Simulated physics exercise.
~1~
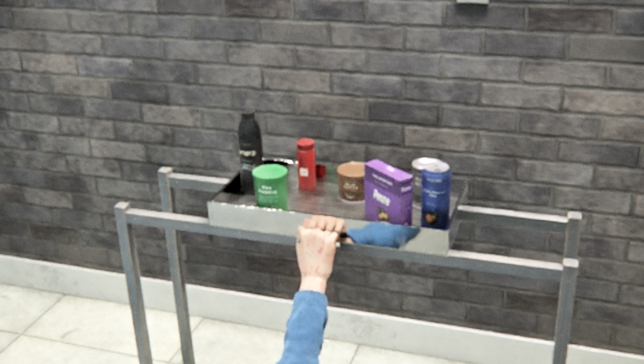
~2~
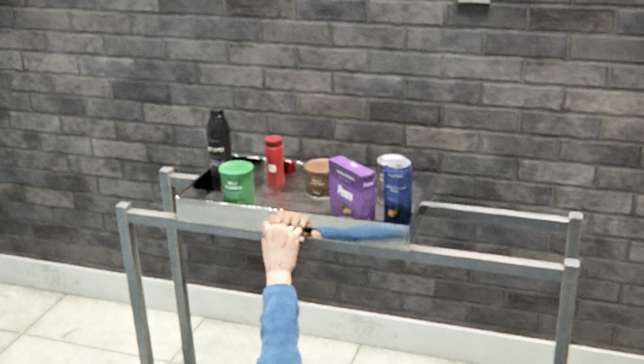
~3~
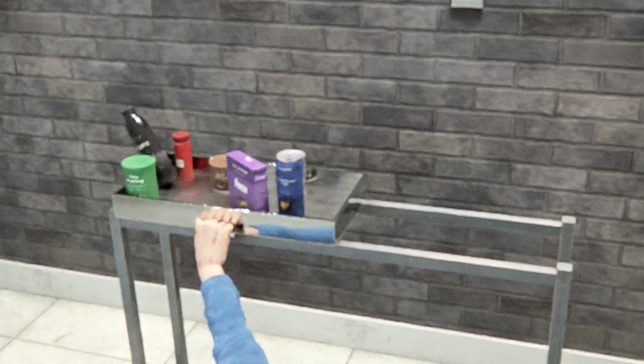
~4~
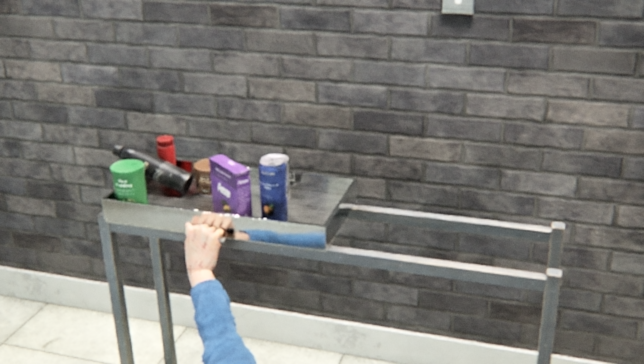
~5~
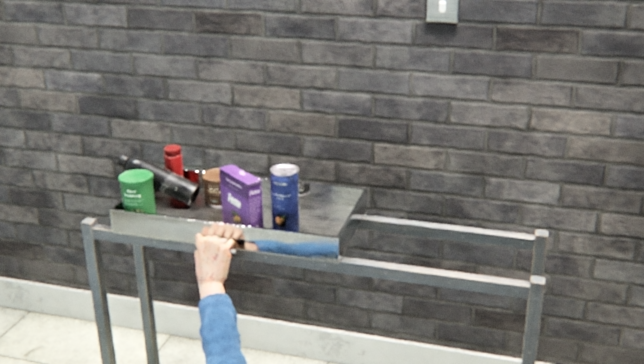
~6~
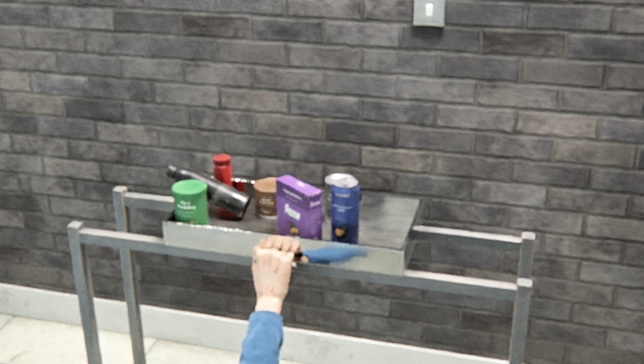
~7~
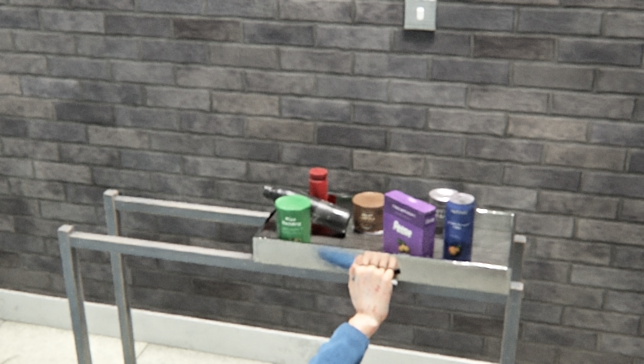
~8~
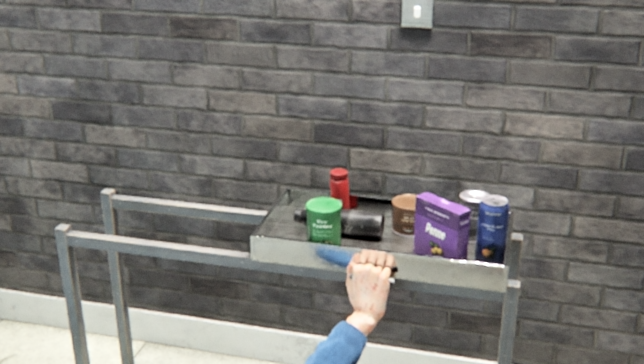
A black bottle topples on a sliding metal tray as a blue-sleeved hand shoves it along a grey frame before a dark brick wall, viewed from the front and slightly above. On the tray, the bottle and a green tin stand at left, a red shaker and brown tub near the middle, and a purple packet, blue can and grey tin at right. The hand pushes the tray left, and the bottle tips over at the left end. The tray then travels back to the right end, where the bottle lies behind the green tin while the others remain upright.
